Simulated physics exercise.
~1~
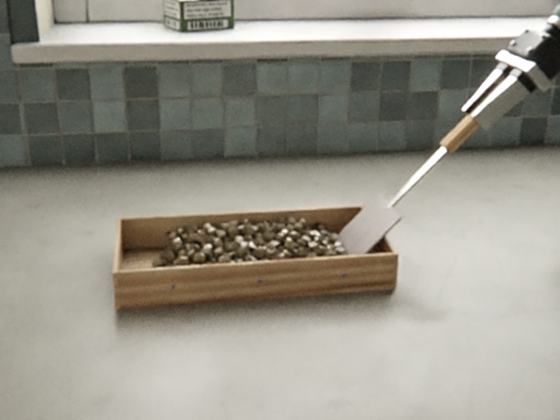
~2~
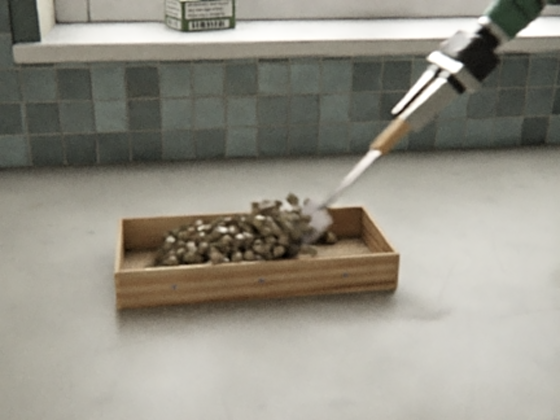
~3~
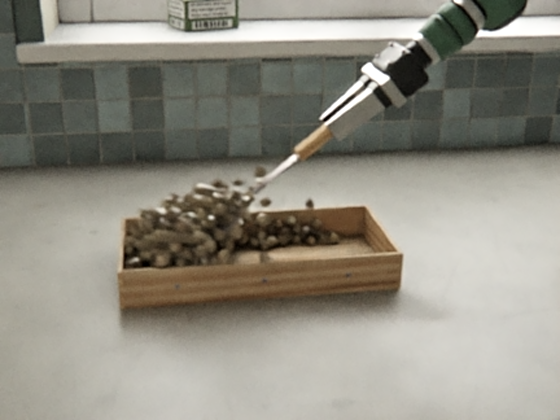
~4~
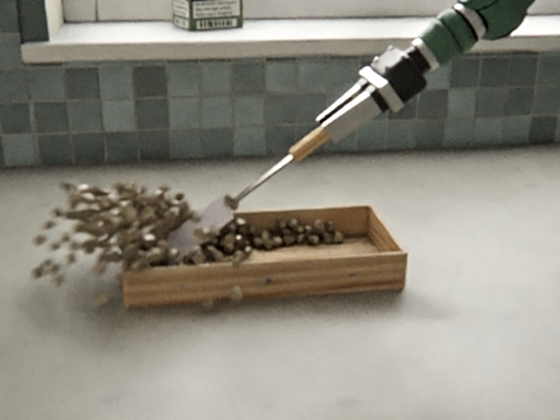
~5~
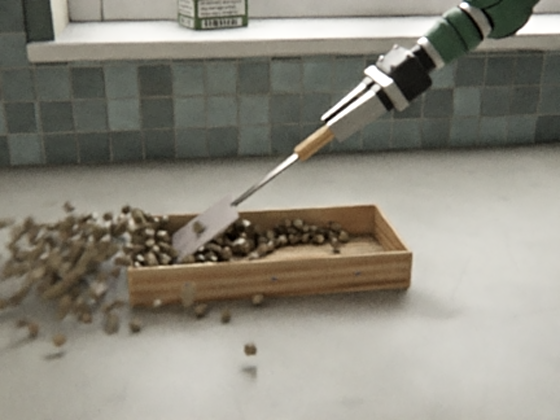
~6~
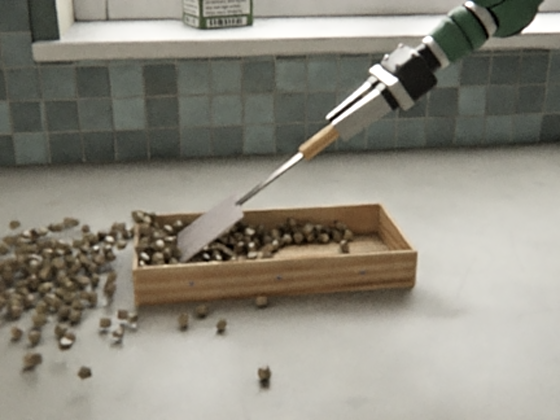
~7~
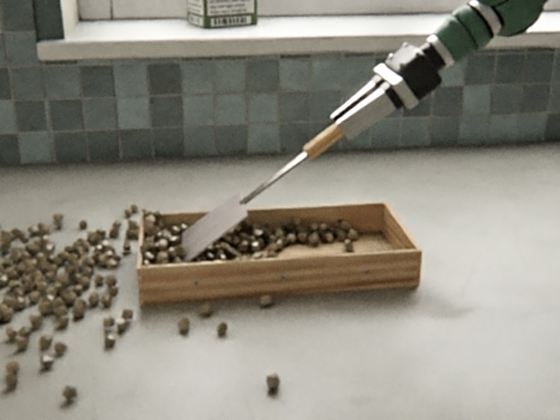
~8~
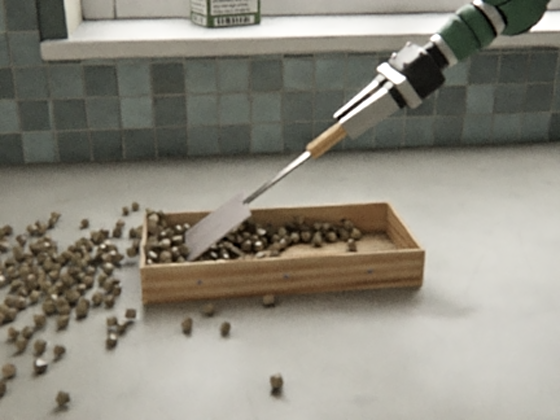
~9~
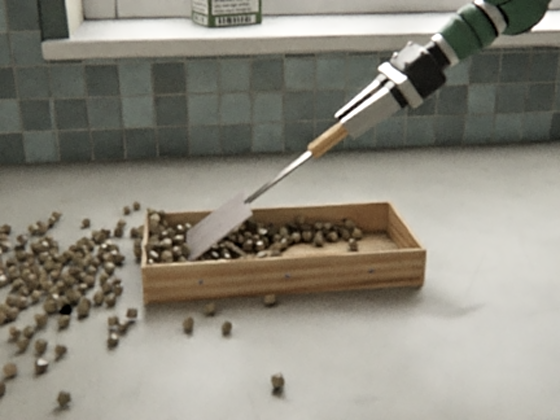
Small brownish pebbles went flying over the left end of a shallow wooden tray as a robot arm swept a flat paddle leftward through them, and they ended up scattered across the counter, with many still in the tray beside the resting blade.
